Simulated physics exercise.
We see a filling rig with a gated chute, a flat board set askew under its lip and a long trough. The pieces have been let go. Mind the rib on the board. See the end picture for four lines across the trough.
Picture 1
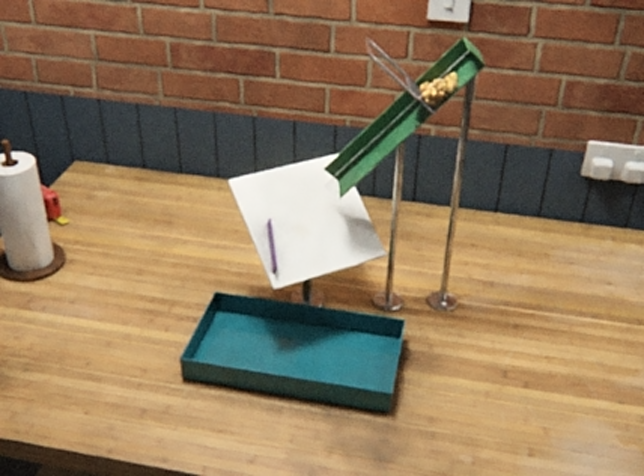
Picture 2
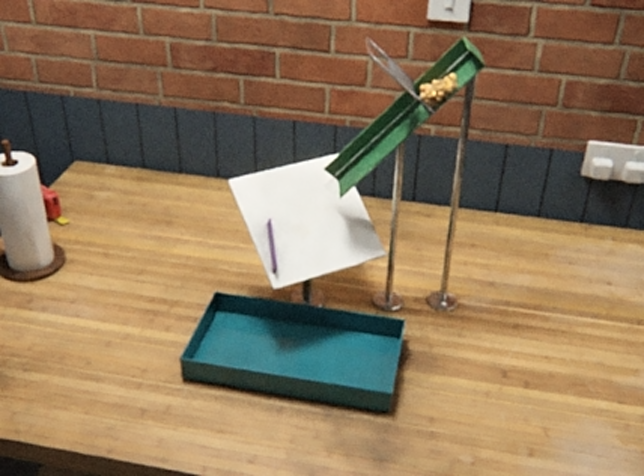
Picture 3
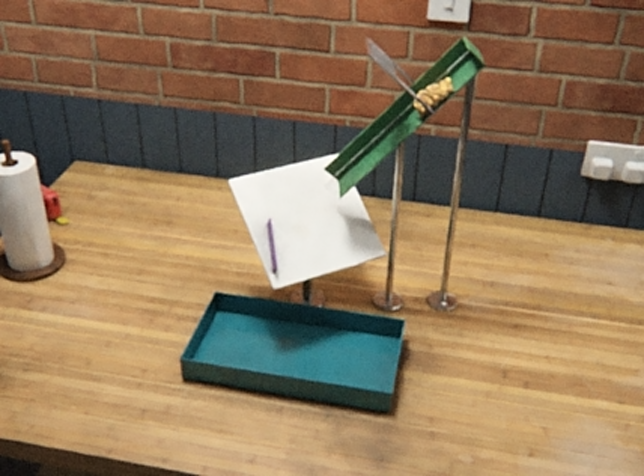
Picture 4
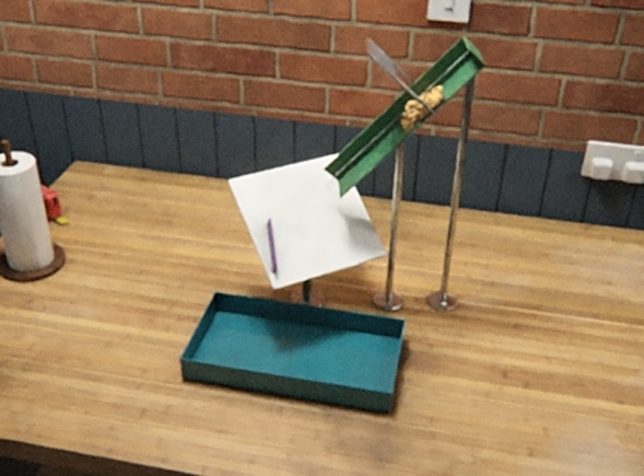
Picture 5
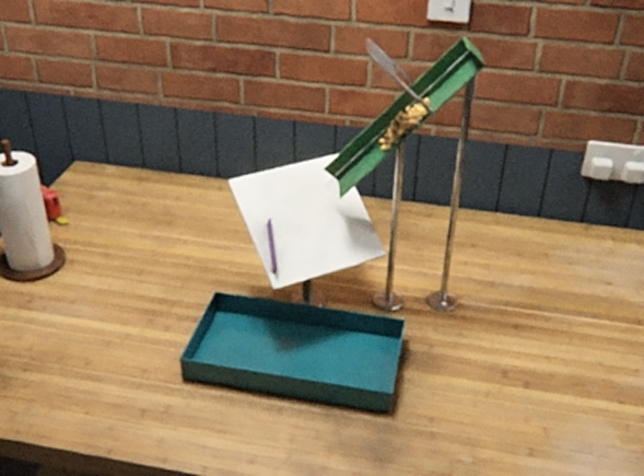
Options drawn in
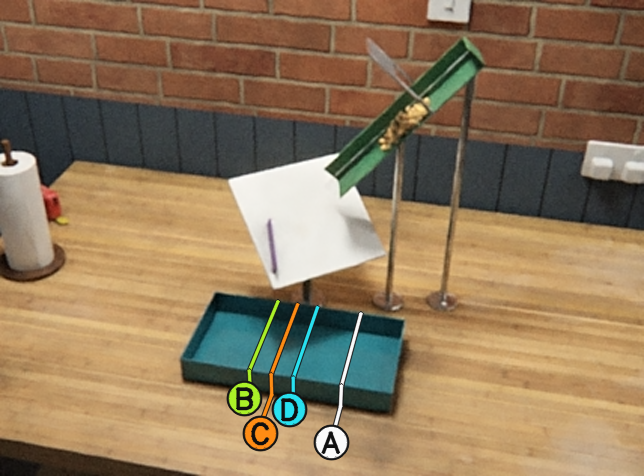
Dried chickpeas slide down the steep green chute toward its lip, above a tilted white board.
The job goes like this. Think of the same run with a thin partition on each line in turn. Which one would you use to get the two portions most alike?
Go for D.
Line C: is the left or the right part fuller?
Right.
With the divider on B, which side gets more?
More lands on the right.
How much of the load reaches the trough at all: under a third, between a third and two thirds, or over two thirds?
Over two thirds.
On the marked copy, line A crosses the front rim at (341, 384); line B crosses the front rim at (249, 369); line C crosses the front rim at (271, 373); line D crosses the front rim at (293, 377).
If A is chosen, of what is caught, most on the left of the divider, a small part on the right.
If B is chosen, of what is caught, a stray few on the left of the divider, nearly all on the right.
If C is chosen, of what is caught, a small part on the left of the divider, nearly all on the right.
If D is chosen, of what is caught, about a third on the left of the divider, about two thirds on the right.
